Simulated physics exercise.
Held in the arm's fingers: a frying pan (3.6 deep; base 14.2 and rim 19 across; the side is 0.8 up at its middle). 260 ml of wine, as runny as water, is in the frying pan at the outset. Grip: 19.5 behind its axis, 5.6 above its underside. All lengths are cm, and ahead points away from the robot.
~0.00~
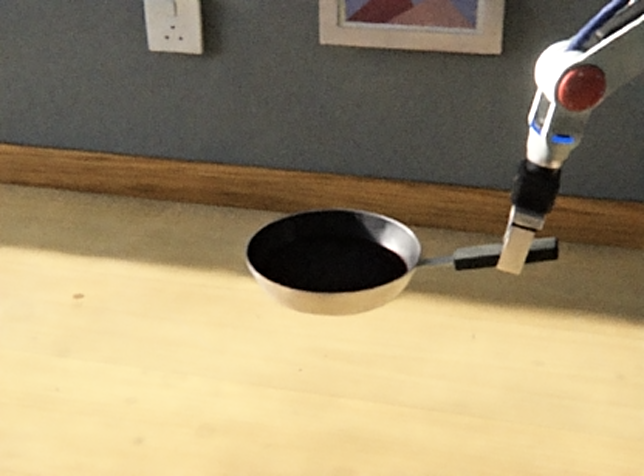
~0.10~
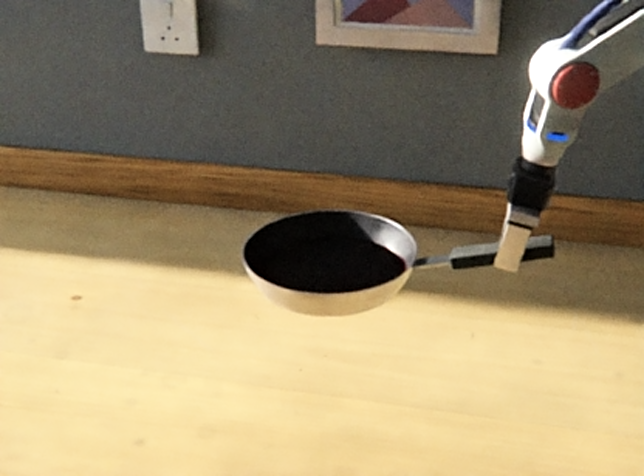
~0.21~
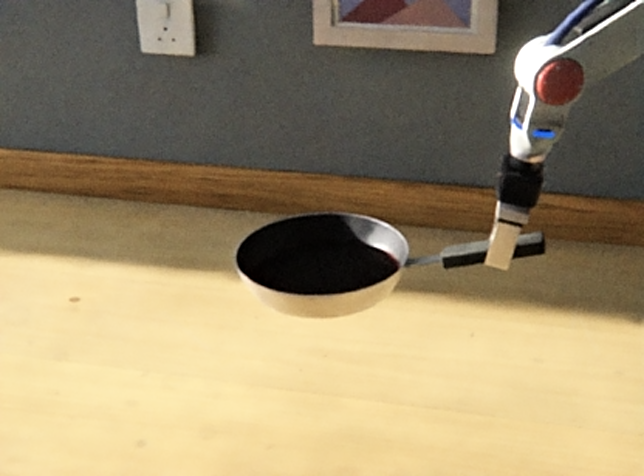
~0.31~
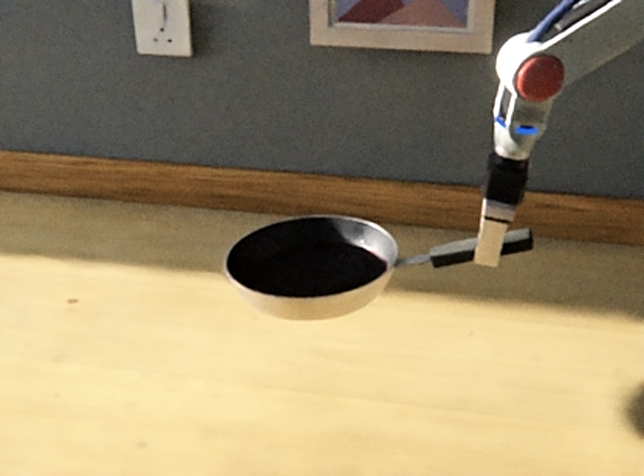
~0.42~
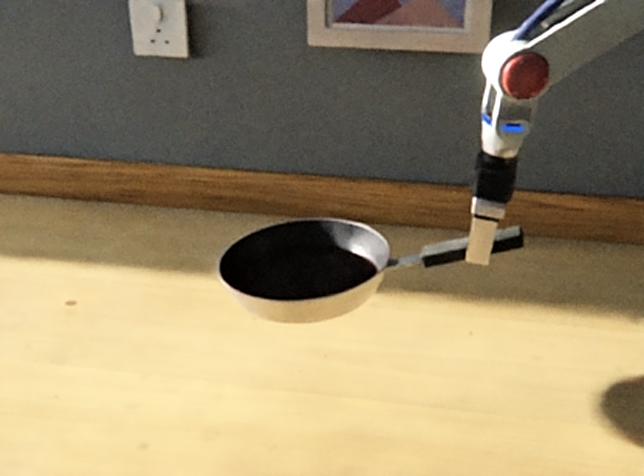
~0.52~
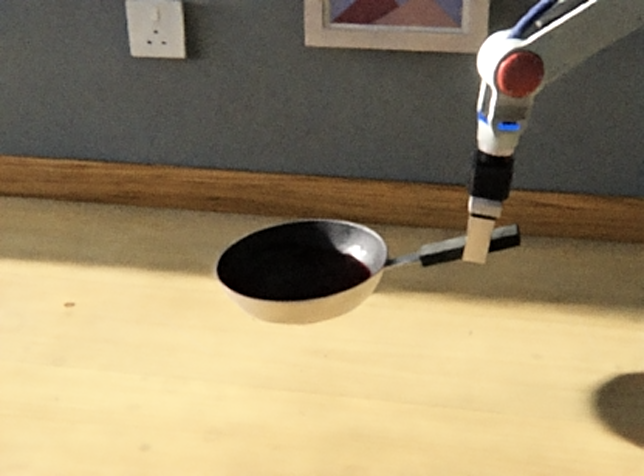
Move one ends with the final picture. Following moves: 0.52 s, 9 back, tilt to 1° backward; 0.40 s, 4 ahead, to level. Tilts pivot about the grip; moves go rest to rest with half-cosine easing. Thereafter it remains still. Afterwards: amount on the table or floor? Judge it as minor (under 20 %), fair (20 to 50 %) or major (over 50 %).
Minor.
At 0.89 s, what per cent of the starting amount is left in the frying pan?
I'd put it near 100 in a hundred.
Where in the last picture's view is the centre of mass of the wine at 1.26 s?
Near (397, 274).
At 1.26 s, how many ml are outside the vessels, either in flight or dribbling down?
Amount outside the vessels: Near 15 ml.
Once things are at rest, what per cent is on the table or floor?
It works out at about 10 per cent.
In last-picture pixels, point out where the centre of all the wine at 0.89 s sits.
Near (347, 270).
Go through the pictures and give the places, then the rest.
The first picture shows the frying pan middle at (333, 264), level; upper third of the wine around (333, 268), from x 260 to 405, top at y 235; 255 ml in the frying pan.
The second picture shows the frying pan middle at (330, 265), level; upper third of the wine around (345, 270), from x 260 to 400, top at y 235.
The third picture shows the frying pan middle at (323, 267), tilted 2° forward; upper third of the wine around (353, 274), from x 255 to 395, top at y 240.
The fourth picture shows the frying pan middle at (313, 270), tilted 3° forward; upper third of the wine around (346, 275), from x 245 to 385, top at y 240.
The fifth picture shows the frying pan middle at (305, 273), tilted 5° forward; upper third of the wine around (329, 278), from x 235 to 375, top at y 245.
The sixth picture shows the frying pan middle at (303, 274), tilted 5° forward; upper third of the wine around (265, 273), from x 225 to 370, top at y 245; 255 ml in the frying pan.
After 0.89 s, level, liquid up to 16 above the table; 255 ml in the frying pan, 5 ml on the table or floor.
After 1.26 s, level, liquid up to 17 above the table; 235 ml in the frying pan, 10 ml on the table or floor, 15 ml in the air or running down outside.
After 1.64 s, level, liquid up to 17 above the table; 230 ml in the frying pan, 25 ml on the table or floor, 5 ml in the air or running down outside.
After 2.44 s, level, liquid up to 16 above the table; 230 ml in the frying pan, 30 ml on the table or floor.
In the end, 230 ml in the frying pan, 30 ml on the table or floor. That is 11 % on the table or floor.
